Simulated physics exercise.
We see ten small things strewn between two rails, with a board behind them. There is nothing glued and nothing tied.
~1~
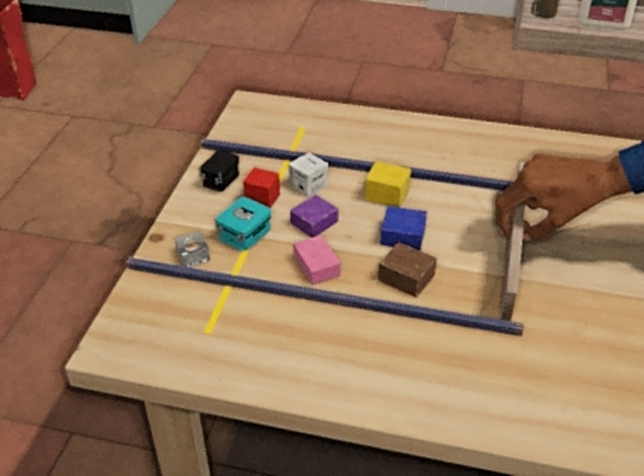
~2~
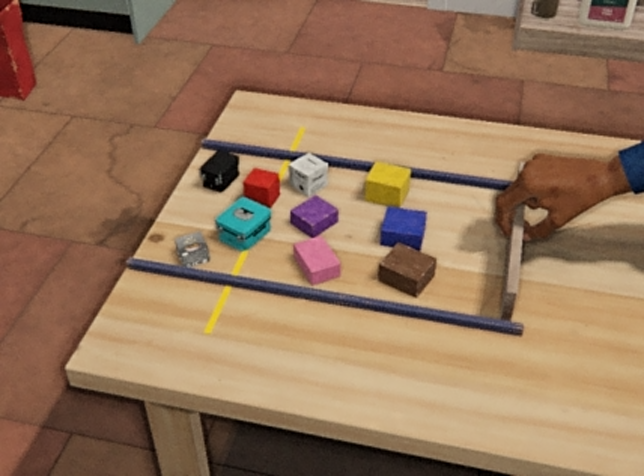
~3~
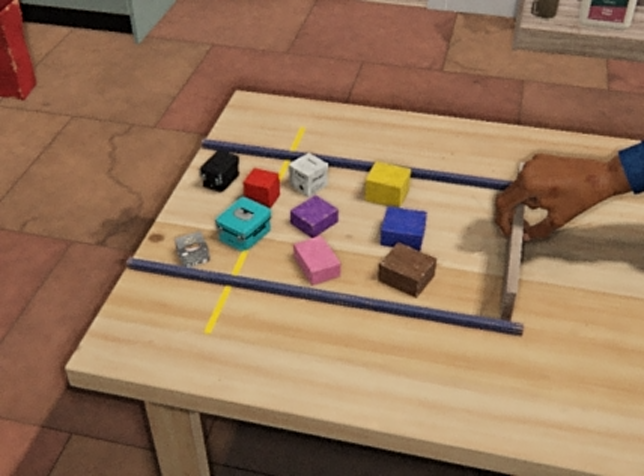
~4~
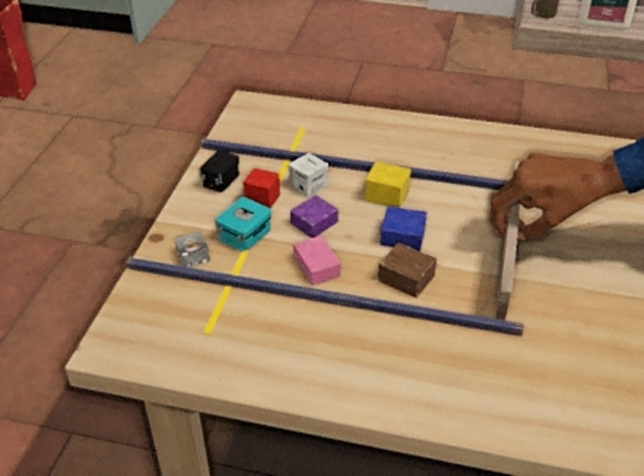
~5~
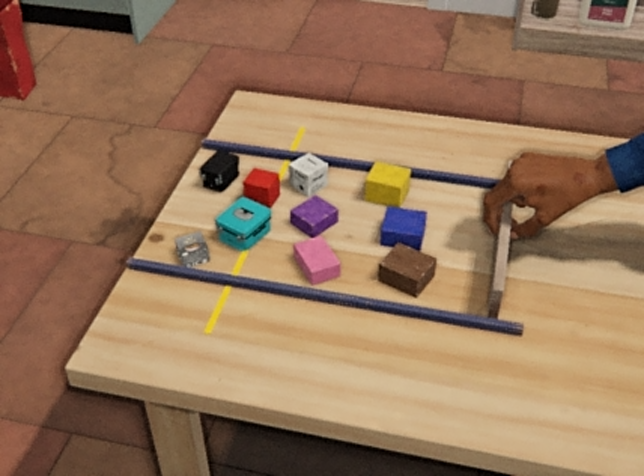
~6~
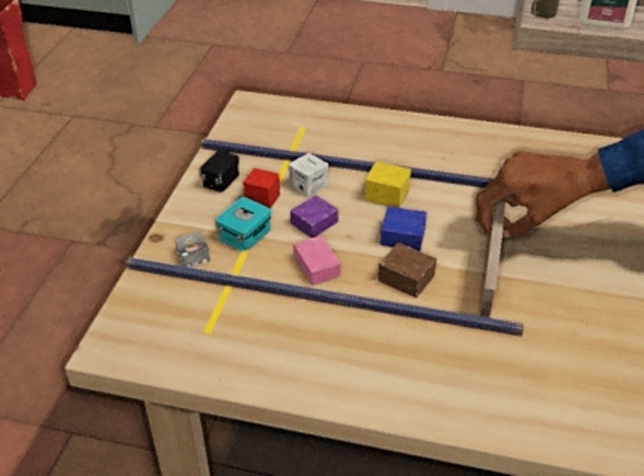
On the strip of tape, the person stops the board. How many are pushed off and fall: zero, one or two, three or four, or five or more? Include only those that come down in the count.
I expect that no piece will leave the table.
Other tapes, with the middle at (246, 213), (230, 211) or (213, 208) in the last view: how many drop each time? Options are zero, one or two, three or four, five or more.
Just one or two; three to four; 5 or more.
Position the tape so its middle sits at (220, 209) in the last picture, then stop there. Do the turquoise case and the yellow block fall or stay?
The turquoise case tumbles off, the yellow block does not fall.
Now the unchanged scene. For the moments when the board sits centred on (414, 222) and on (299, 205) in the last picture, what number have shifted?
At the first spot 2, then 10.
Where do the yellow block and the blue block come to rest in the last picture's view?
Okay, so first (261, 168), and next (244, 204).
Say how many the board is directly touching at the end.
Looks like 3 of them, all told.
Soon after, none off yet; black case at rest near (221, 172); grey box at rest near (192, 250); turquoise case at rest near (245, 225).
At rest, the number that fall off is zero.
